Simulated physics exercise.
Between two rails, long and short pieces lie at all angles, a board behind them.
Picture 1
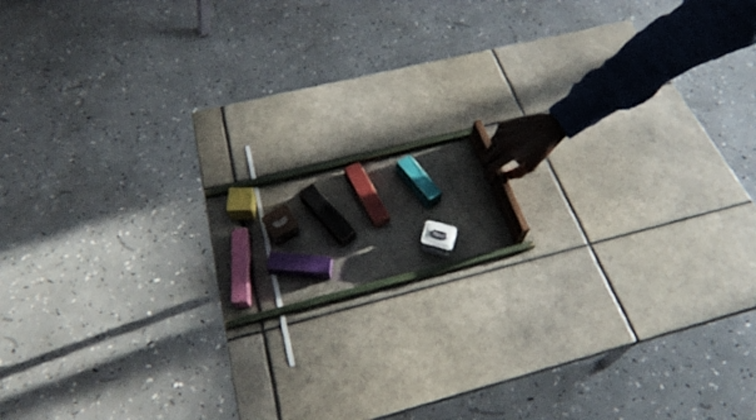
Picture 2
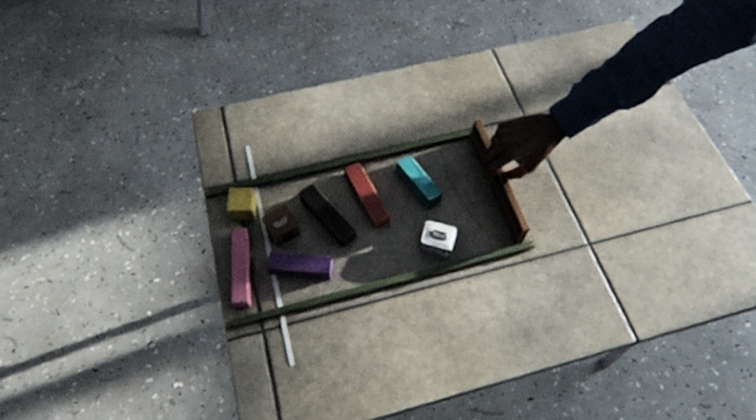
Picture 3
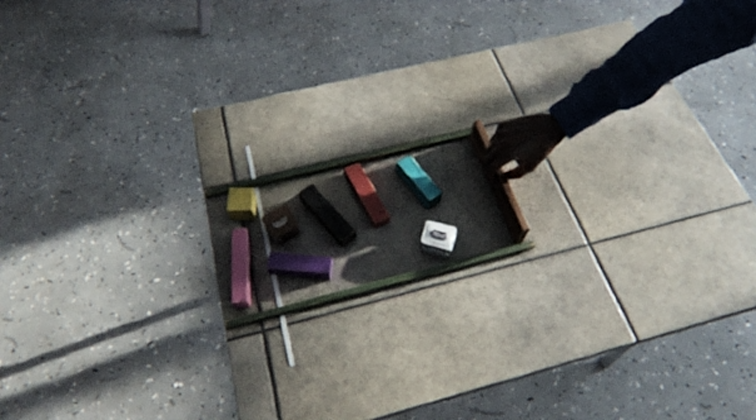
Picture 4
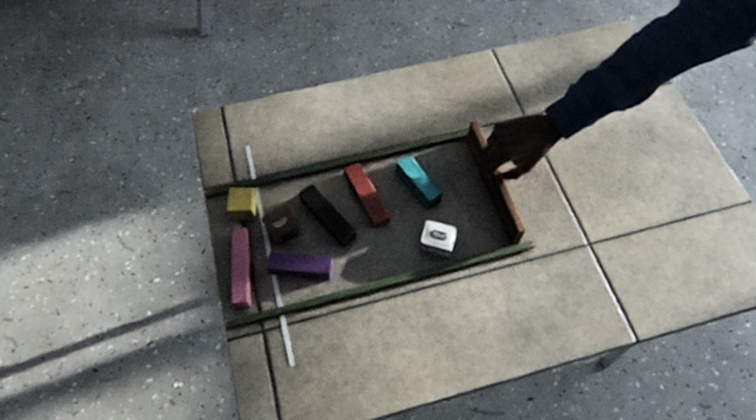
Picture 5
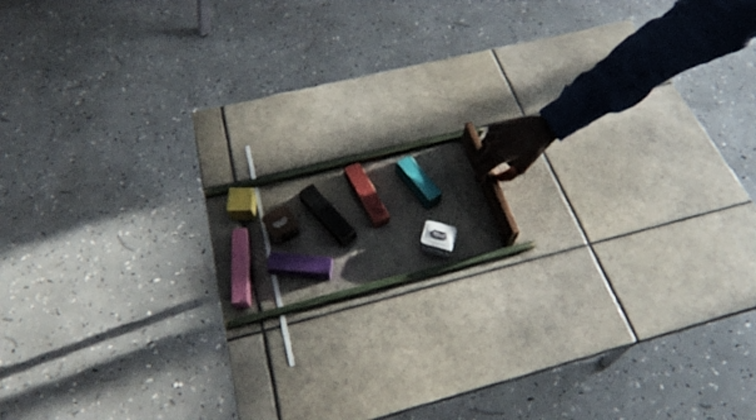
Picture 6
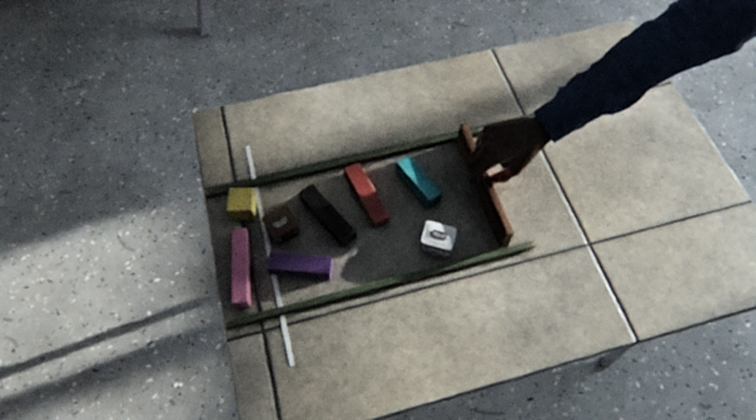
A dark-sleeved arm reached in from the right and slid a wooden board slightly left between two rails, while the colorful bars, blocks and small white case in front of it stayed still.
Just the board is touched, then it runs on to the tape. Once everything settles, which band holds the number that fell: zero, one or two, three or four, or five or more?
It is in the band three or four.
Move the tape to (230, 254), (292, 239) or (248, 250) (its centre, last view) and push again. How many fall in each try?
6, 1, 5.
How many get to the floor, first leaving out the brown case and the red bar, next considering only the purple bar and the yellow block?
1 for the first case, 2 for the second.
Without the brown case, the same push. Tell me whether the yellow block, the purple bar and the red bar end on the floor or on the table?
Note: Yellow block is off by the end; purple bar is off by the end; red bar is on by the end.
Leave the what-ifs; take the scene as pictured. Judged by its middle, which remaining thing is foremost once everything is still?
The one in question is the black stick.
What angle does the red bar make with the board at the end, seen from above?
I'd put it at about 0°.
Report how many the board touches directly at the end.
Number in contact with it: 2.
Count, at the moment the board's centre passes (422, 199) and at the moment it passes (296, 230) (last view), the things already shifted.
Counting first: 2, next 8.
Soon after, none off yet; pink bar at rest near (241, 267); yellow block at rest near (242, 204); brown case at rest near (281, 226).
In the end, the number that fall off is three or four; gone, purple bar, brown case, yellow block and pink bar.
